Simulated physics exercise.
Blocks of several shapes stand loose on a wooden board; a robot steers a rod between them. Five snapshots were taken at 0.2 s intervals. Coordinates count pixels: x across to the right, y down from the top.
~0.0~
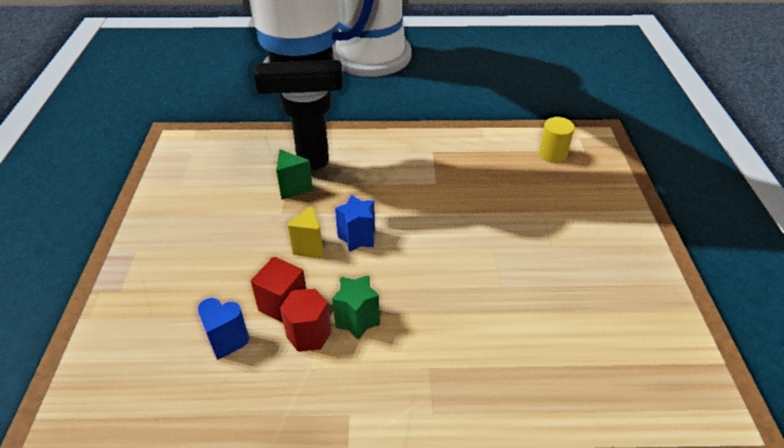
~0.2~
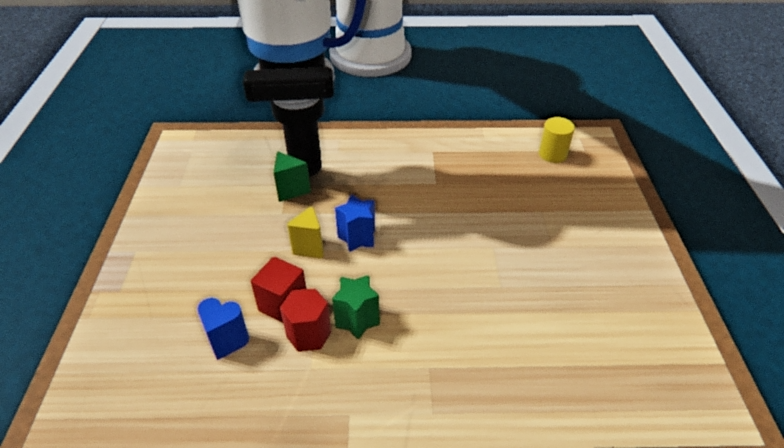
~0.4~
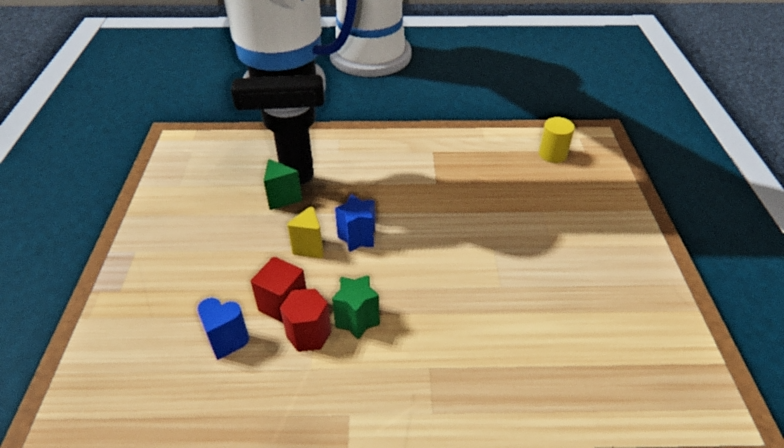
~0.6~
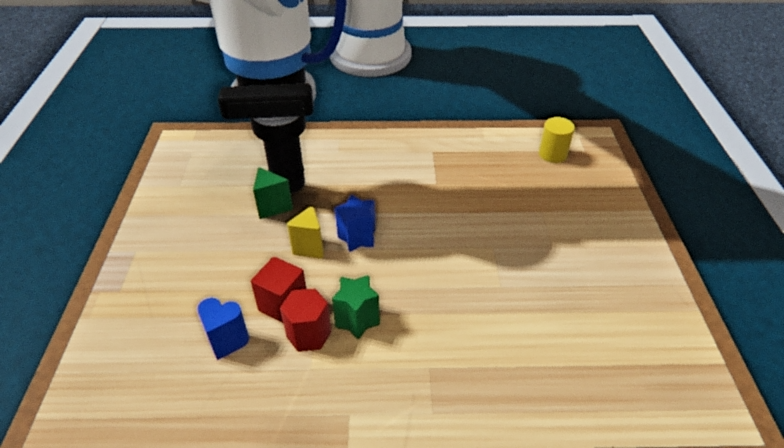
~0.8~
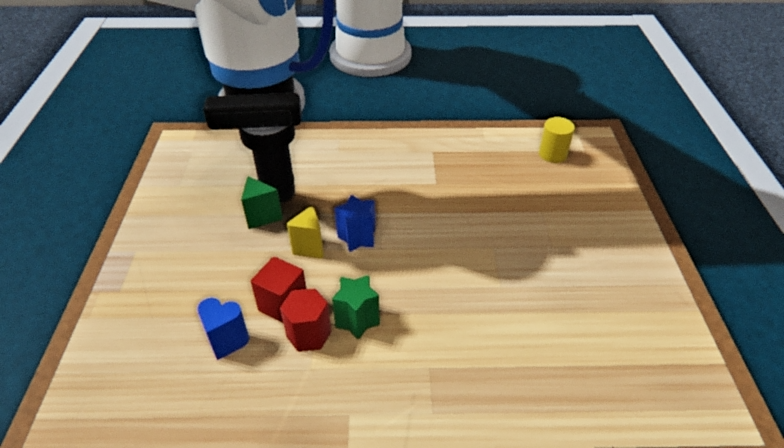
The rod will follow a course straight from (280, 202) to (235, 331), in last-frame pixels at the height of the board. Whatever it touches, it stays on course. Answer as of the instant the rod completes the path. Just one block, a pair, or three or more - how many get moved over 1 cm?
It should be two.
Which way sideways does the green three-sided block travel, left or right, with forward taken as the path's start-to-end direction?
Sideways, to the right.
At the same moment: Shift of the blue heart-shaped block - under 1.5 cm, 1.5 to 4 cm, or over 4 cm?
Its displacement is between 1.5 and 4 cm.
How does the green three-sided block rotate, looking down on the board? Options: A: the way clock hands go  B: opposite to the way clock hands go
(A)
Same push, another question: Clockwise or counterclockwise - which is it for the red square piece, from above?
The red square piece rotates counterclockwise.
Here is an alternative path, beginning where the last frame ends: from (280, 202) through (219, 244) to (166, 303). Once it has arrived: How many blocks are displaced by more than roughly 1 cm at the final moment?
Moved: 1.
The first path, step by step. One third of the way, rod at (266, 231); green three-sided block at (230, 217), turned 45° clockwise.
Two thirds of the way, rod at (251, 273); green three-sided block at (226, 220), turned 60° clockwise.
At the end, rod at (233, 322); blue heart-shaped block at (209, 331); green three-sided block at (226, 220), turned 60° clockwise; red square piece at (277, 279), turned 20° anticlockwise; red six-sided block at (307, 306).
